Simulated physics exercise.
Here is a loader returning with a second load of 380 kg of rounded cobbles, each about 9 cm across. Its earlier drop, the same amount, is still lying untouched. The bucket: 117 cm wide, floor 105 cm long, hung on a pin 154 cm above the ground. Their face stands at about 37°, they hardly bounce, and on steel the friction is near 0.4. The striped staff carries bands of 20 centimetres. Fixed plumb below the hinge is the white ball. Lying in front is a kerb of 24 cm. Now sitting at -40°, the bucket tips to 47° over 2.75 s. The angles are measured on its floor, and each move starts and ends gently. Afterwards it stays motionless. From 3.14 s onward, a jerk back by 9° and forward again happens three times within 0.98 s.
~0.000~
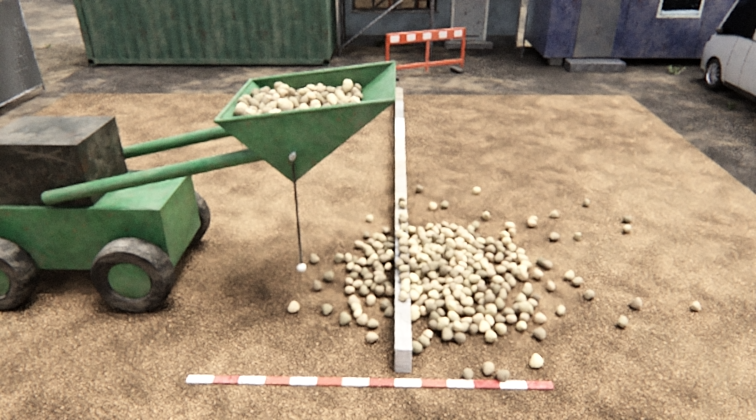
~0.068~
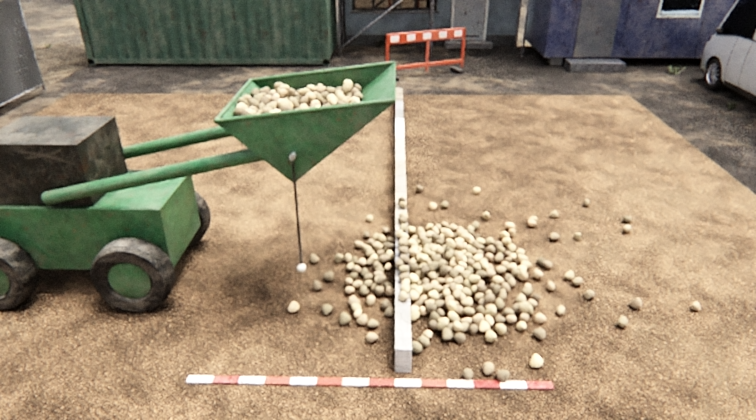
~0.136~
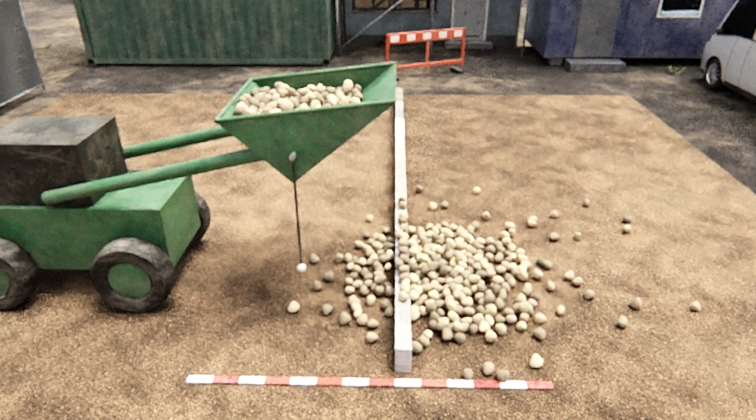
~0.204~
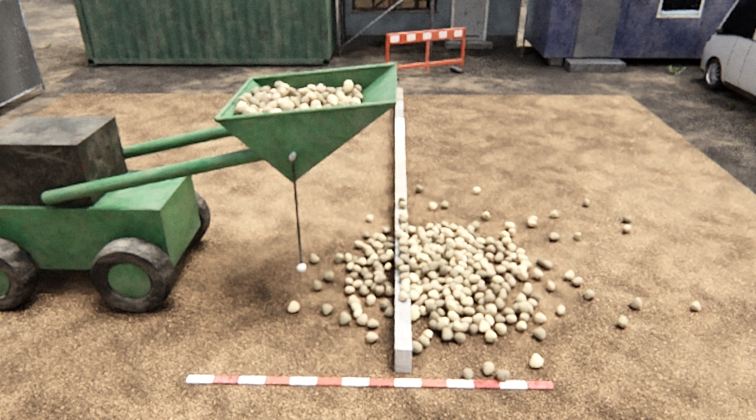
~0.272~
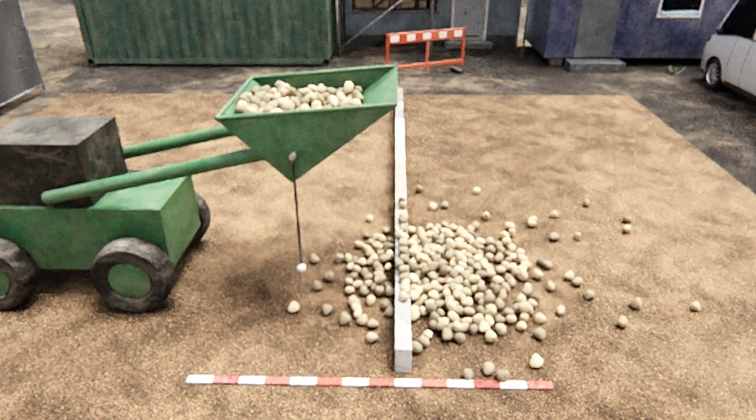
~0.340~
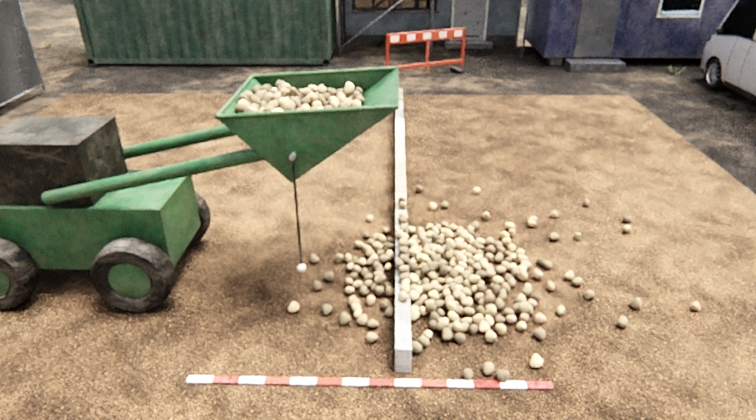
Green loader bucket full of pale round stones tilting very slightly beside a low white kerb and a scattered stone heap.
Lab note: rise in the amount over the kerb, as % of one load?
Approximately 63 %.
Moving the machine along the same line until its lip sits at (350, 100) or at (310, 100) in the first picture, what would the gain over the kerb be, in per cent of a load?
Some 5 percent, and then 0 percent.
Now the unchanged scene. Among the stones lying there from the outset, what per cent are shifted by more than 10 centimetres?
I'd say roughly 15 per cent of them.
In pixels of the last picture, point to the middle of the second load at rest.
I'd say close to (423, 265).
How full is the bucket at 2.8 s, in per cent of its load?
Close to 0 in a hundred.
After 2.1 s the floor is at 33°; in per cent of one load, 88 in the bucket, 31 on this side of the kerb, 81 over the kerb; the foremost stones are at (613, 248).
After 2.8 s the floor is at 47°; in per cent of one load, 0 in the bucket, 61 on this side of the kerb, 139 over the kerb; the foremost stones are at (613, 248).
After 4.6 s the floor is at 47°; in per cent of one load, 0 in the bucket, 57 on this side of the kerb, 143 over the kerb; the foremost stones are at (616, 246).
After 7.3 s the floor is at 47°; in per cent of one load, 0 in the bucket, 57 on this side of the kerb, 143 over the kerb; the foremost stones are at (616, 246). Net gain over the kerb, 63.
